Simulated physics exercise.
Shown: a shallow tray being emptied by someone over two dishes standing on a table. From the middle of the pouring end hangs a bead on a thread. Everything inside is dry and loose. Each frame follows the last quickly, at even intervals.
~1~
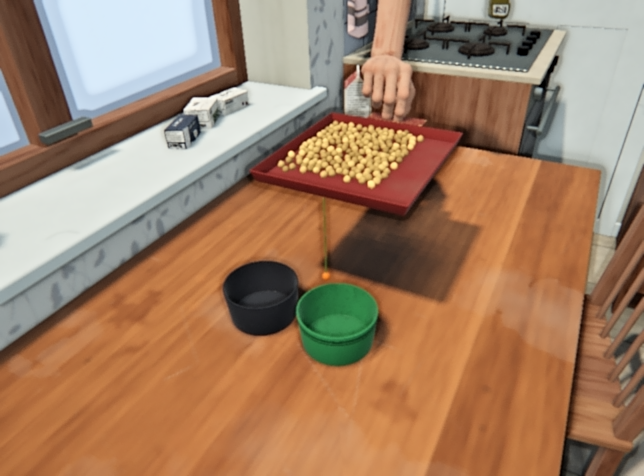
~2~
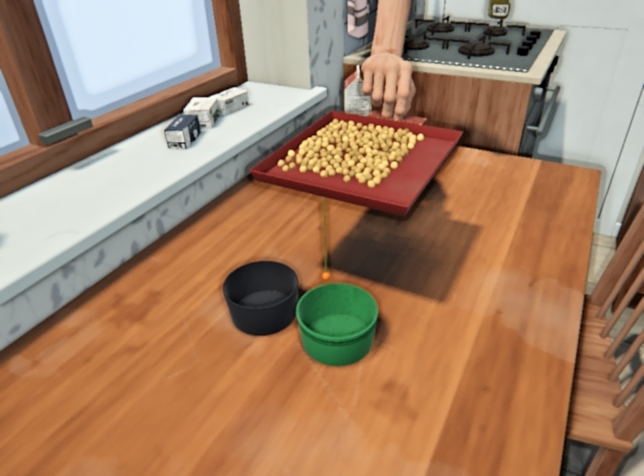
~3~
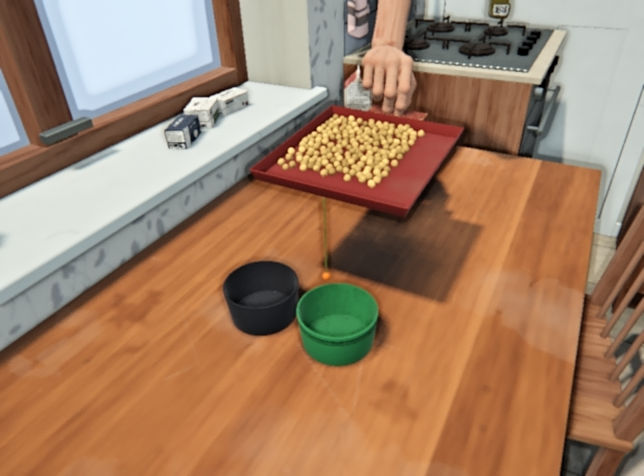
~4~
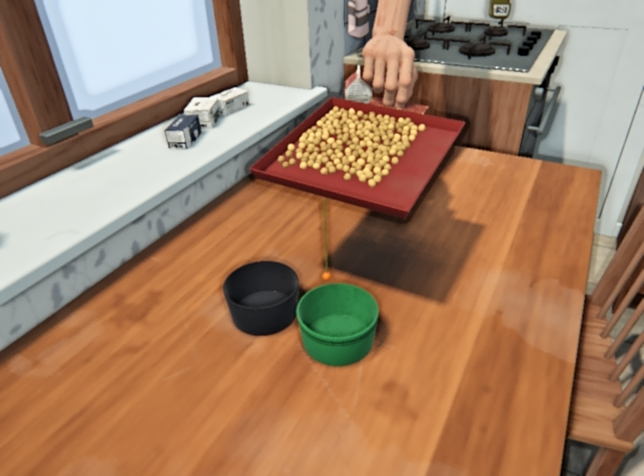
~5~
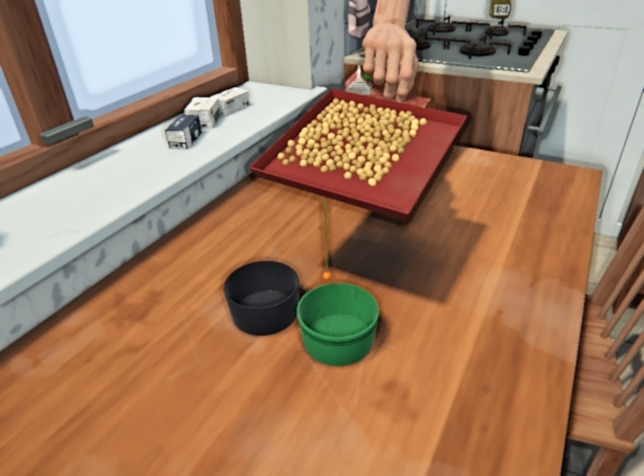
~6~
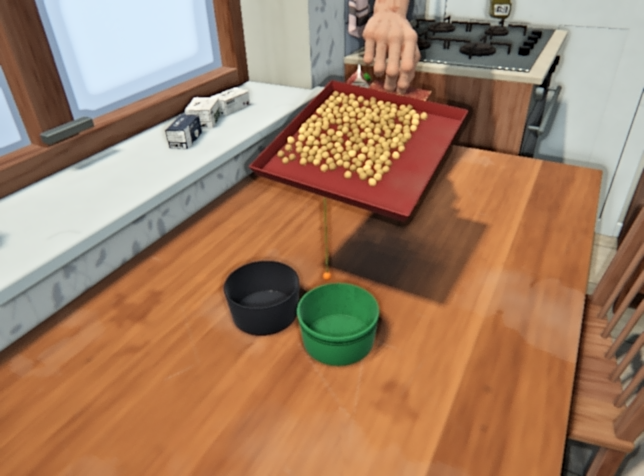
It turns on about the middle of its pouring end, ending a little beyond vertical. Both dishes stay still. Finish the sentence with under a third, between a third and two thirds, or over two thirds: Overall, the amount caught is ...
Overall, the amount caught is between a third and two thirds.
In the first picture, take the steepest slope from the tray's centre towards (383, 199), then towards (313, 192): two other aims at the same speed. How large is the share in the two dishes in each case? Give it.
First heading roughly 10 %, second roughly 90 %.
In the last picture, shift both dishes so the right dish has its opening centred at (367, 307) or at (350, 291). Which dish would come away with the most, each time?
Run 1: The one on the right side. Run 2: The one on the right side.
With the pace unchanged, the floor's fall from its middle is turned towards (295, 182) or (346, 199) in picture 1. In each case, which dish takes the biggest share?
The first tilt favours the left-side dish and the second the right-side dish.
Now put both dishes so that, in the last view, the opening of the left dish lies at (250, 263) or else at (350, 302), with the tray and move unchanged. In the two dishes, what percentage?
Around 10 % followed by around 80 %.
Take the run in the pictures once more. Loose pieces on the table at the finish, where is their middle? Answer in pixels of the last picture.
The centre sits close to (411, 362).
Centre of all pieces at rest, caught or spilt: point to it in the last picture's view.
At about (371, 349).
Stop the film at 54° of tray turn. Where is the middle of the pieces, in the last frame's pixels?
Around (364, 182).
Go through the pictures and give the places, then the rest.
The first picture shows corners of the pouring end at (255, 169) and (405, 203), level; middle of the load at (355, 149), dried chickpeas; left dish at (241, 319); right dish at (319, 348); bead on its thread at (326, 276).
The second picture shows corners of the pouring end at (255, 169) and (405, 203), level; middle of the load at (355, 148).
The third picture shows corners of the pouring end at (255, 168) and (405, 205), tipped barely, lowest at the right corner; middle of the load at (355, 145).
The fourth picture shows corners of the pouring end at (255, 167) and (405, 207), tipped a little, lowest at the right corner; middle of the load at (355, 141).
The fifth picture shows corners of the pouring end at (255, 166) and (405, 209), tipped a little, lowest at the right corner; middle of the load at (356, 136).
The sixth picture shows corners of the pouring end at (255, 165) and (405, 211), tipped a little, lowest at the right corner; middle of the load at (356, 132); left dish at (242, 318); right dish at (320, 348).
Soon after the last picture, tray tipped steeply; nearly all on the tray; a stray few in the right dish; a stray few outside both; a stray few in the air.
A little later, tray tipped right over; about a quarter on the tray; about a quarter in the right dish; about a quarter outside both; about a quarter in the air.
Later still, tray tipped past a quarter turn; about half in the right dish; about half outside both.
At rest, tray tipped past a quarter turn; about half in the right dish; none in the left dish; about half outside both.
